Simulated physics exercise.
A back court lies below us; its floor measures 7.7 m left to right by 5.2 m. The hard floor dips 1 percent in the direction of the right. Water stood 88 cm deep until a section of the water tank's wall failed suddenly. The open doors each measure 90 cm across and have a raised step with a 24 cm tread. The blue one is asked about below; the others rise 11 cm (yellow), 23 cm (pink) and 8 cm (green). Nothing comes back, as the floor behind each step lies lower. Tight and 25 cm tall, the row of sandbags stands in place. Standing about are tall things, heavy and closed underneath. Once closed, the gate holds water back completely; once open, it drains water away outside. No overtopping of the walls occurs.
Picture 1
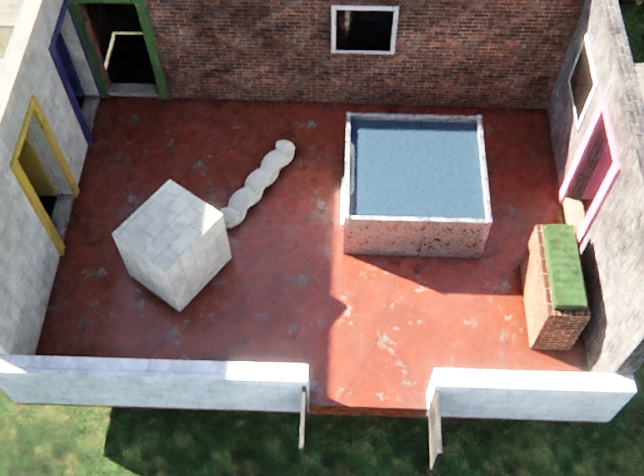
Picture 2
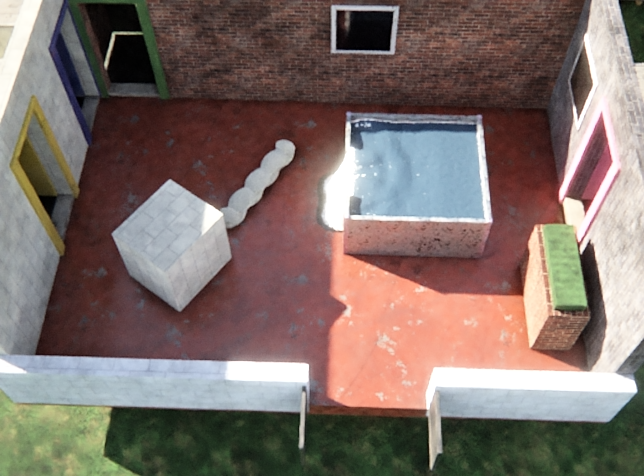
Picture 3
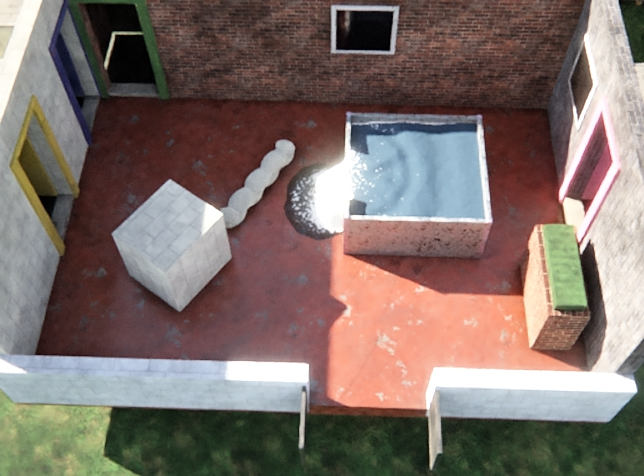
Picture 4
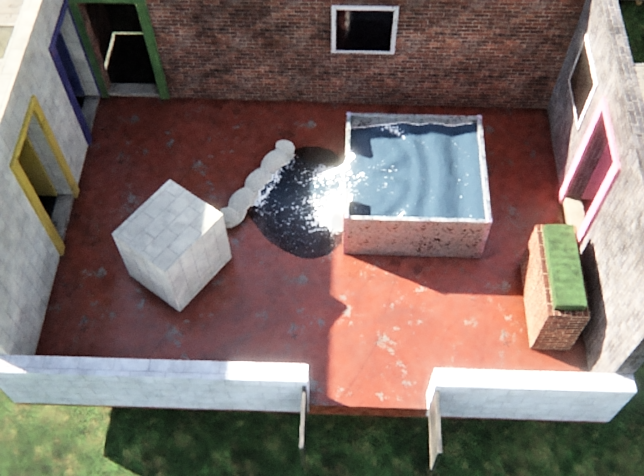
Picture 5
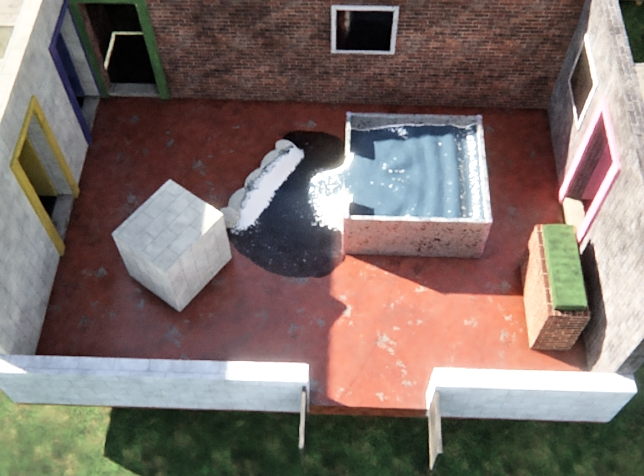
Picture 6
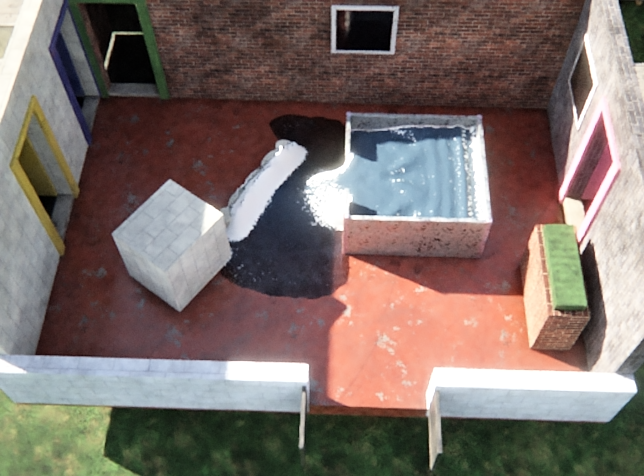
A walled courtyard with a red floor is seen from high above, in sunlight and shadow. A pale block and a row of sandbags lie left of a blue-filled water tank, with yellow and blue doorways at left, green behind and pink at right. Water bursts from the tank's left side, rippling inside, then spreads darkly, foams white along the sandbags and widens backward and forward, while the camera stays still.
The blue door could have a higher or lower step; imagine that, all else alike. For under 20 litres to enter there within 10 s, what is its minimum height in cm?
Its minimum height would be about 15 cm.
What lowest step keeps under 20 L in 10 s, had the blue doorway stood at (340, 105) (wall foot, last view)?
Minimum: About 12.0 cm.
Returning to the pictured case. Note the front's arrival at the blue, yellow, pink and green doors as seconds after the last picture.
Blue at 1.6 s, yellow at 1.4 s, pink at 4.0 s and green at 1.6 s.
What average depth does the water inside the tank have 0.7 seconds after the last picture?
About 58 cm.
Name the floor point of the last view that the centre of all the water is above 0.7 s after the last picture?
The water is centred near (359, 205).
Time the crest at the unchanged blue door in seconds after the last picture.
I'd guess close to 2.6 seconds.
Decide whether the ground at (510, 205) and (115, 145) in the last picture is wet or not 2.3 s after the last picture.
In that order: Dry, flooded.
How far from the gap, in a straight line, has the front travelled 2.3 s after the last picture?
Around 5.4 m from the gap.
Then, 0.7 s after the last picture water covers 30 % of the floor, deepest (55 cm) near (229, 249); it has not reached the blue door.
Then, 2.3 s after the last picture water covers 65 % of the floor, deepest (34 cm) near (282, 184); 18 cm at the blue door, 13 litres in over its 7 cm step.
Then, 9.3 s after the last picture water covers 95 % of the floor, deepest (18 cm) near (544, 140); 11 cm at the blue door, 86 litres in over its 7 cm step.
At the blue door as built, the water peaked near 19 cm, 2.5 s after the last picture.
Run again over the same 10 s with other heights there, 35 litres in over 12 cm, 14 litres over 16.5 cm. The limit of 20 litres is kept from about 15 cm up.
